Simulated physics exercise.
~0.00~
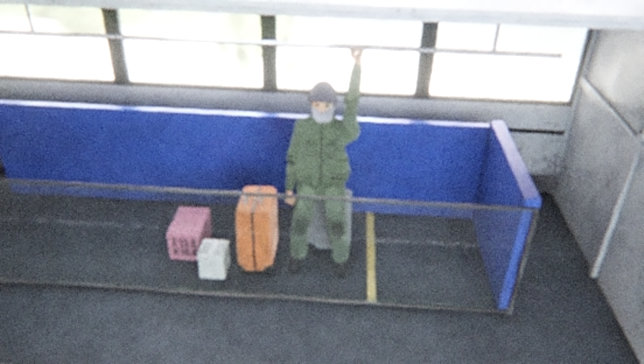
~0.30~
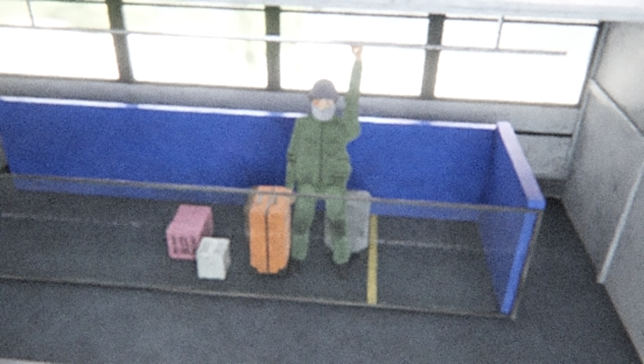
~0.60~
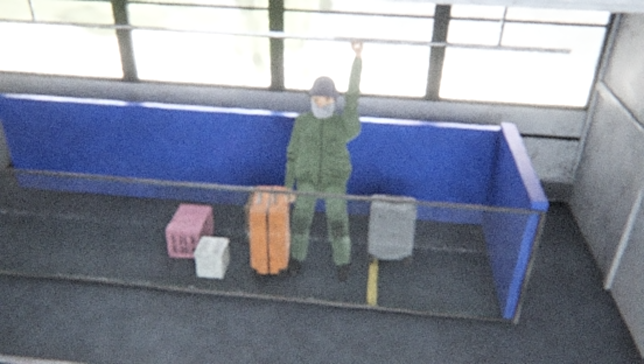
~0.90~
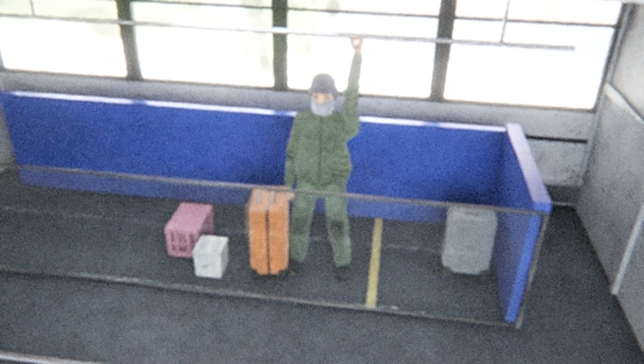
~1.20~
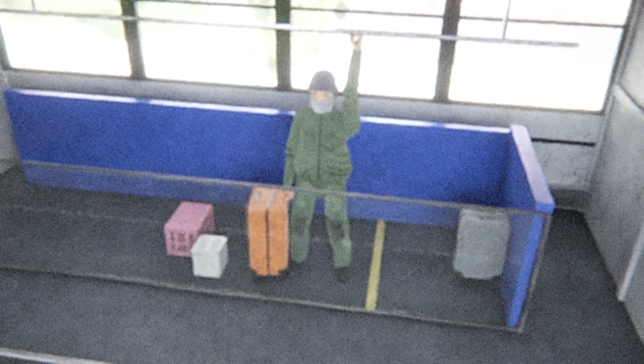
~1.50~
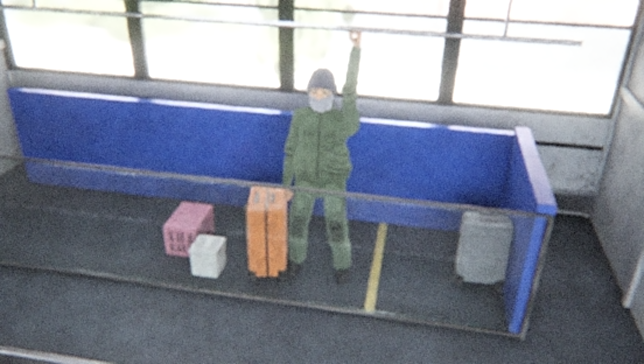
On a bus, a grey wheeled case rolls right past the yellow line and stops.
